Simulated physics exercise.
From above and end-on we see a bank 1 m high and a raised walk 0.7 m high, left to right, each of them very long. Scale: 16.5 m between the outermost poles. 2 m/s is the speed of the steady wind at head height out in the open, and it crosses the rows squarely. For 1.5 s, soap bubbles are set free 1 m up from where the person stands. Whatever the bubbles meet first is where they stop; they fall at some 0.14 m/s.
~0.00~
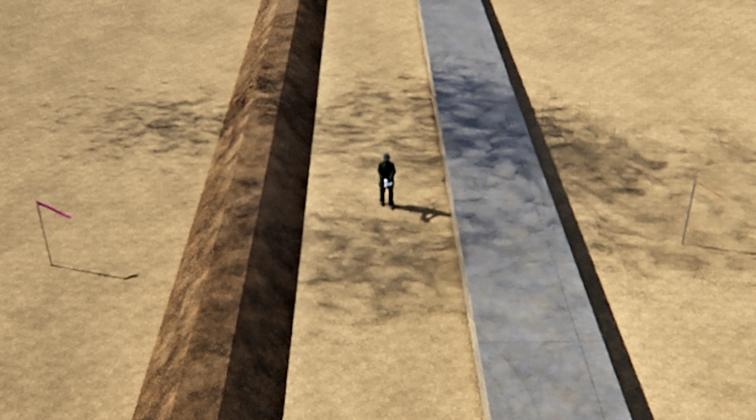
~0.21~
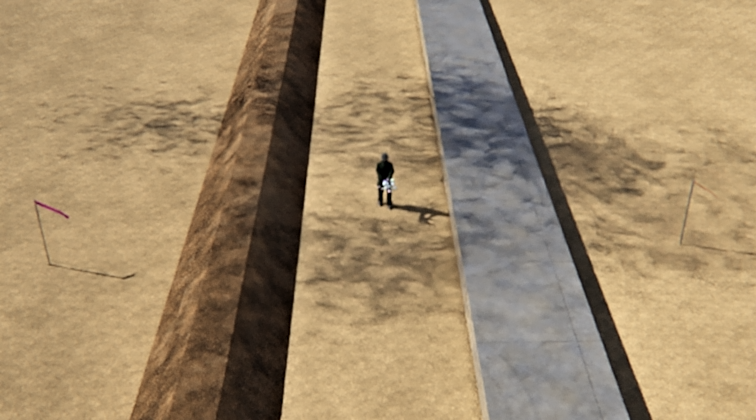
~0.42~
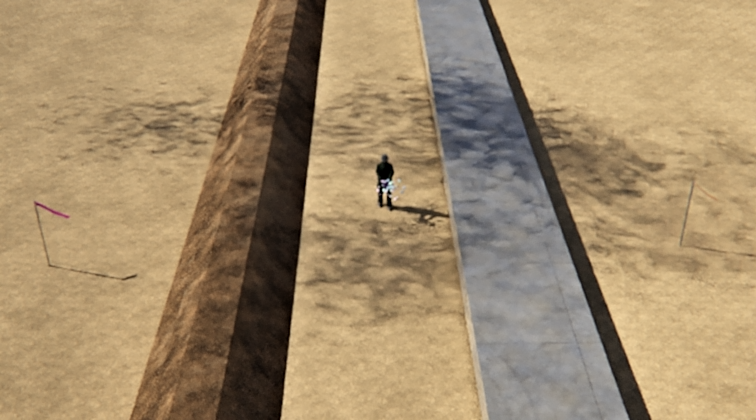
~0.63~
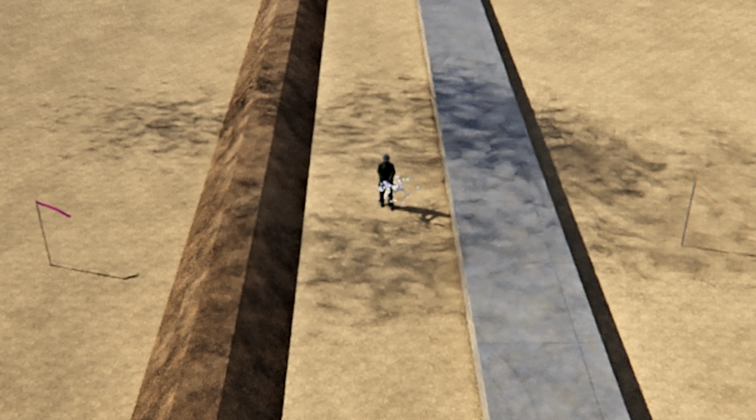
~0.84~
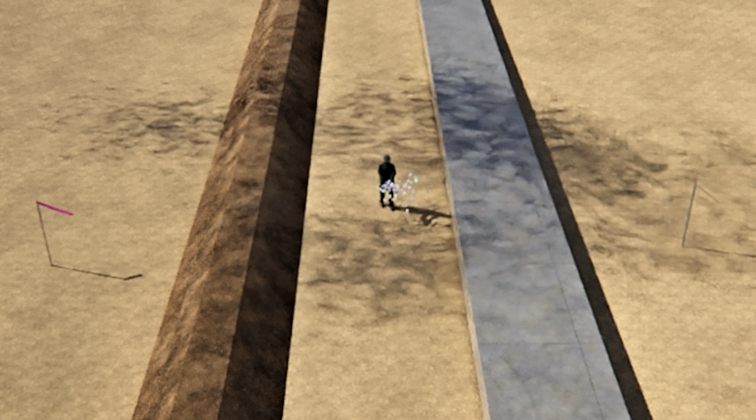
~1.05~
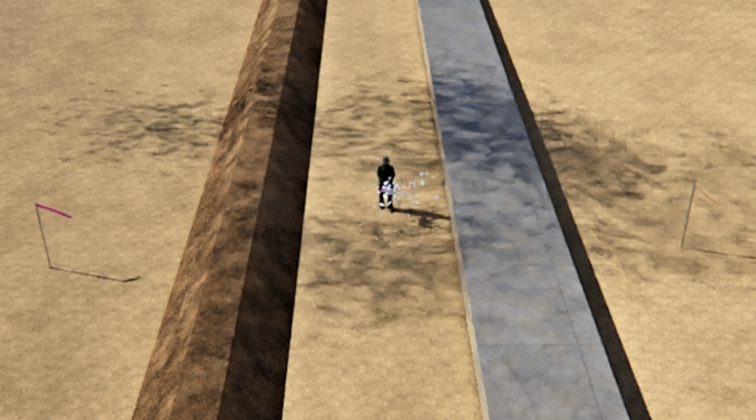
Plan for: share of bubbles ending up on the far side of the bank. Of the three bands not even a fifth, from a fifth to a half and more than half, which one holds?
The band that holds is under a fifth.
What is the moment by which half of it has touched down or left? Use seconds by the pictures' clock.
Estimated time: Close to 5.5 s.
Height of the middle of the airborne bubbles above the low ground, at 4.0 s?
Roughly 0.6 m up.
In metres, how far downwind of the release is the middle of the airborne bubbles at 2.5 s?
My estimate would be some 0.5 metres.
After 2.5 s, 97 % is in the air or yet to come; 0 % is beyond the bank; the middle of what still flies is 0.7 m above the low ground, near (407, 199).
After 4.0 s, 72 % is in the air or yet to come; 0 % is beyond the bank; the middle of what still flies is 0.5 m above the low ground, near (415, 203).
After 8.0 s, 30 % is in the air or yet to come; 0 % is beyond the bank; the middle of what still flies is 0.7 m above the low ground, near (567, 196).
After 20.0 s, 7 % is in the air or yet to come; 0 % is beyond the bank.
After 45.0 s, 0 % is in the air or yet to come; 0 % is beyond the bank.
